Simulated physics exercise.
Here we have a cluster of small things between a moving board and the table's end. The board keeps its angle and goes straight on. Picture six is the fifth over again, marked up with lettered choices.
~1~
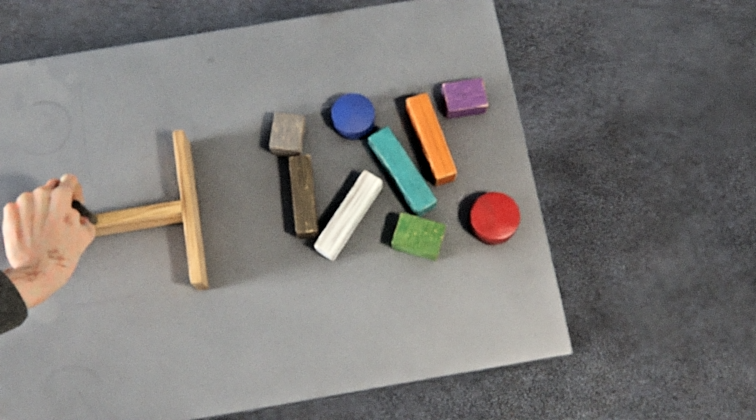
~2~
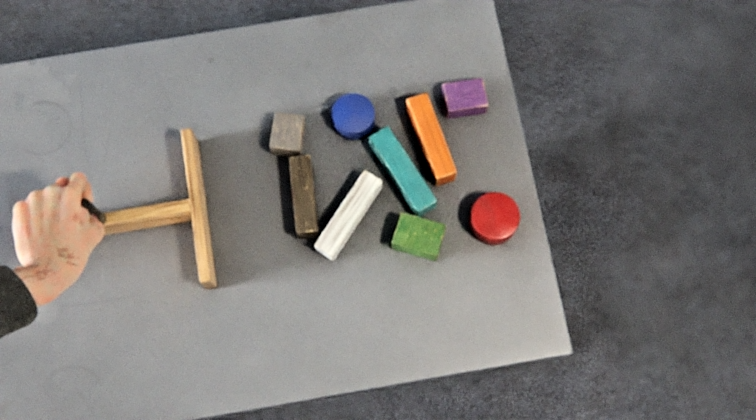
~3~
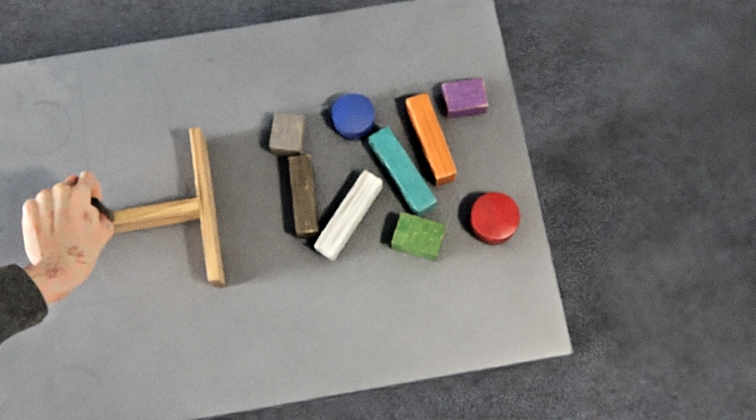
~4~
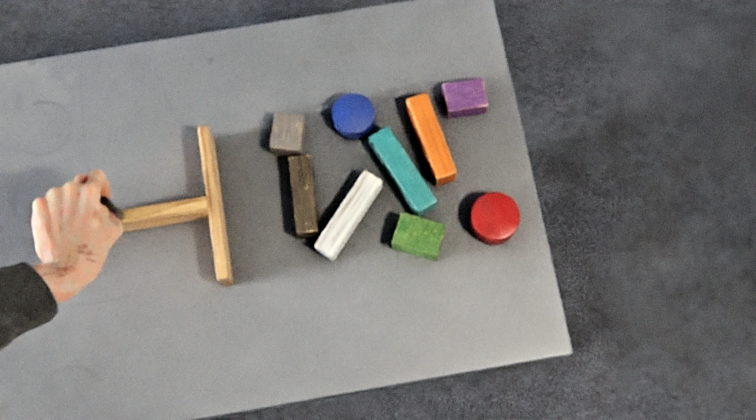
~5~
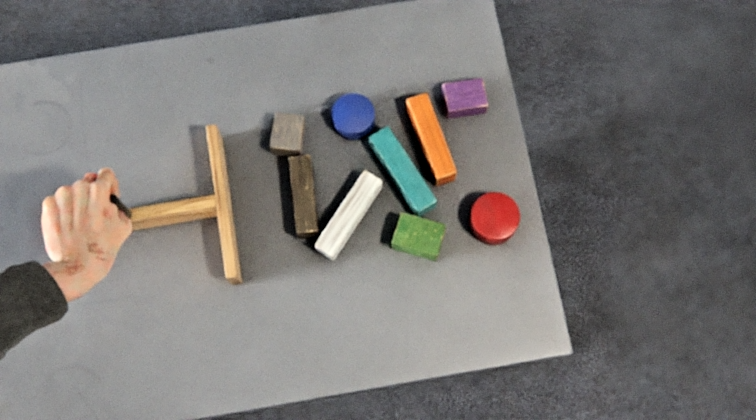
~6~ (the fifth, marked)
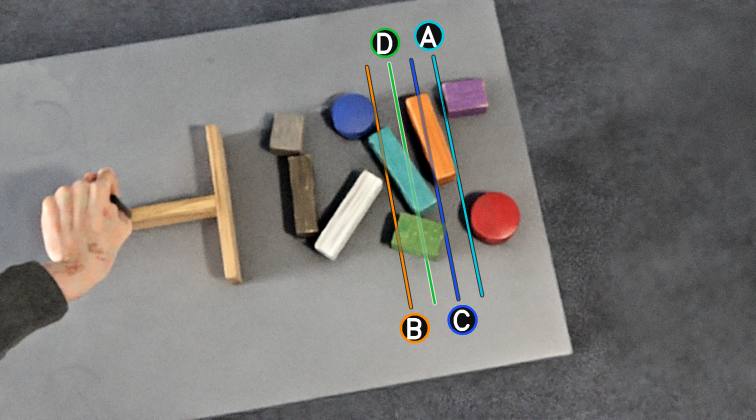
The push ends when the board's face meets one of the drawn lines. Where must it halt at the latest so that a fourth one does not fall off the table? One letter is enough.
No farther than A.
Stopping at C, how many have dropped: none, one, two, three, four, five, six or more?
Two.
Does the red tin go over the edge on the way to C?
Yes.
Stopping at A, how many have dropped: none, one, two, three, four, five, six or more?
By then, three.
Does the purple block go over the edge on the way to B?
No.
On the marked copy, A at (457, 172); B at (388, 183); C at (434, 175); D at (411, 179).
With A. Early on, board (306, 185); grey block (318, 128); white stick (357, 218).
Further on, board (392, 171); purple block (497, 96); red tin (519, 215).
At the end, board (455, 161); orange stick over the edge; red tin over the edge; three fallen.
As for the rest, B is within the limit but short; C is within the limit but short; D is within the limit but short.
